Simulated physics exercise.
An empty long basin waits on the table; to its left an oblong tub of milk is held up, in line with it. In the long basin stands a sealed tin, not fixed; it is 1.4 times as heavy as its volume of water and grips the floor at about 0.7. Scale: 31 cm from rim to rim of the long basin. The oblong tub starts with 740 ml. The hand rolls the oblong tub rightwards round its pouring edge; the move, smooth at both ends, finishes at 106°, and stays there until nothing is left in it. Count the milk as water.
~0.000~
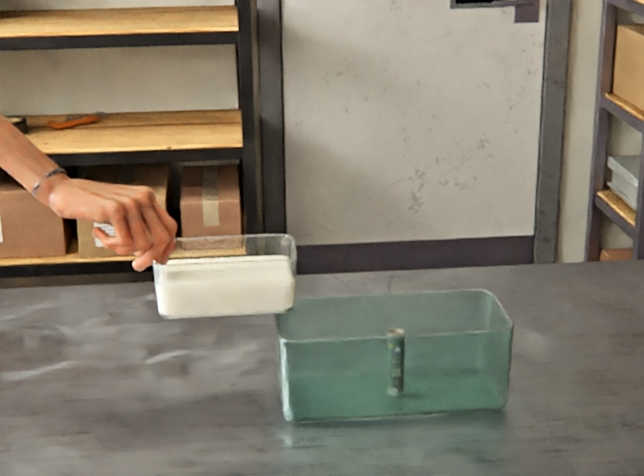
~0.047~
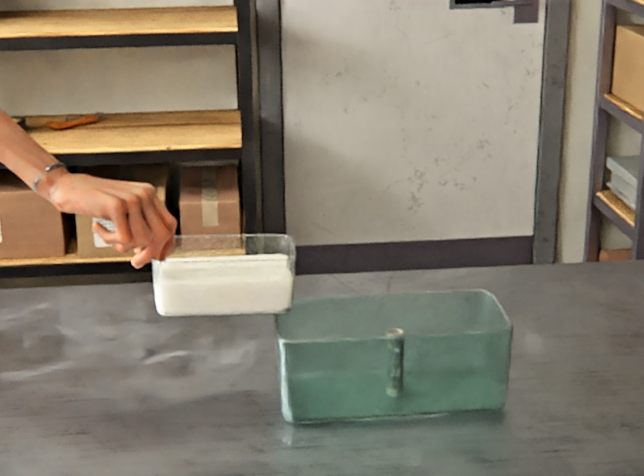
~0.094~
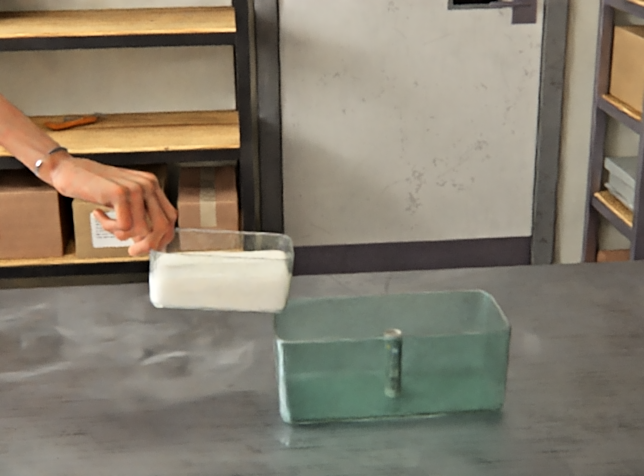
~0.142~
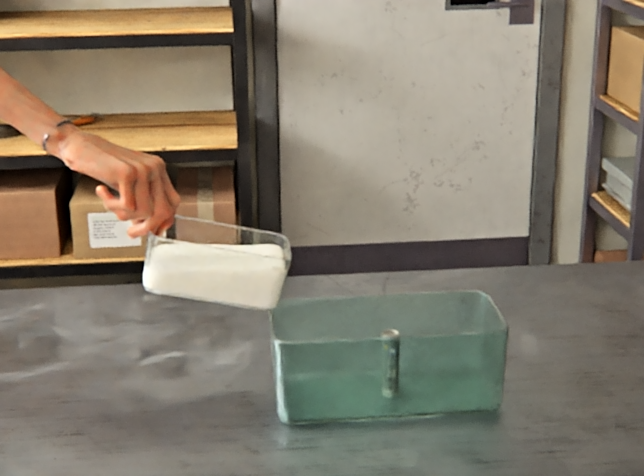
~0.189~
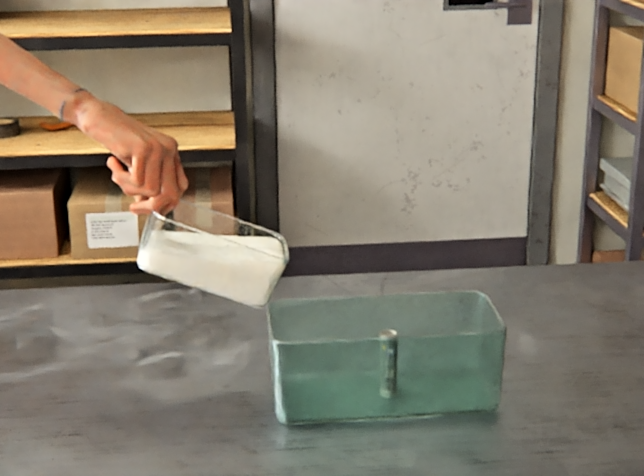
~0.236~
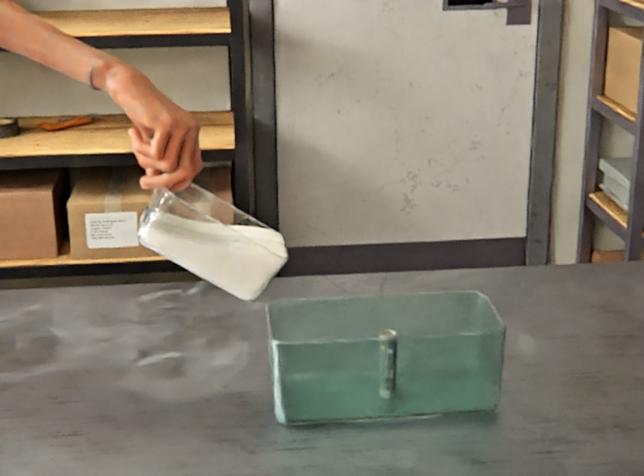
A hand tilts a clear tub of milk rightwards above an empty green glass basin.
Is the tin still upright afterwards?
It falls.
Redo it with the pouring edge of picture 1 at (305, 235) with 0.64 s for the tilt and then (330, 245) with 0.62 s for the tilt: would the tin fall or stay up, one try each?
First it stays up; then it stays up.
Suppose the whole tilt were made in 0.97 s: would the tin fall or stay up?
The tin goes over.
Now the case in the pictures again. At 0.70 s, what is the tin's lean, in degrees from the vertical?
About 60°.
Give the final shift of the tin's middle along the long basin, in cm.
Some 7.0 cm.
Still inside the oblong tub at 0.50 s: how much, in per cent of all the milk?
Some 30 per cent.
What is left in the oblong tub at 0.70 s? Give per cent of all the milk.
Some 2 per cent.
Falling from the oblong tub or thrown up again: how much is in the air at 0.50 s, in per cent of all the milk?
Near 58 in a hundred.
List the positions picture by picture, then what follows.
It leans 0°; its right rim is at (294, 248); the milk meets the walls at (159, 271) and (292, 265); the long basin's rim runs from (277, 321) to (503, 310); the tin's top is at (396, 335), in the first frame.
It leans 2°; its right rim is at (294, 248); the milk meets the walls at (157, 270) and (291, 264), in the second frame.
It leans 6°; its right rim is at (292, 249); the milk meets the walls at (153, 266) and (287, 259), in the third frame.
It leans 13°; its right rim is at (289, 249); the milk meets the walls at (148, 255) and (285, 254), in the fourth frame.
It leans 23°; its right rim is at (286, 250); the milk meets the walls at (144, 239) and (284, 248), in the fifth frame.
It leans 34°; its right rim is at (285, 250); the milk meets the walls at (143, 219) and (285, 241); 1 per cent is over the edge, in the sixth frame.
By 0.50 s the tilt is 97° and 30 per cent is still to pour; the tin stands where it began.
By 0.70 s the tilt is 106° and 2 per cent is still to pour; the tin leans 58°.
By 0.90 s the tilt is 106° and 0 per cent is still to pour; the tin lies on its side.
By 1.12 s the tilt is 106° and 0 per cent is still to pour; the tin lies on its side.
At rest the tin lies on its side.
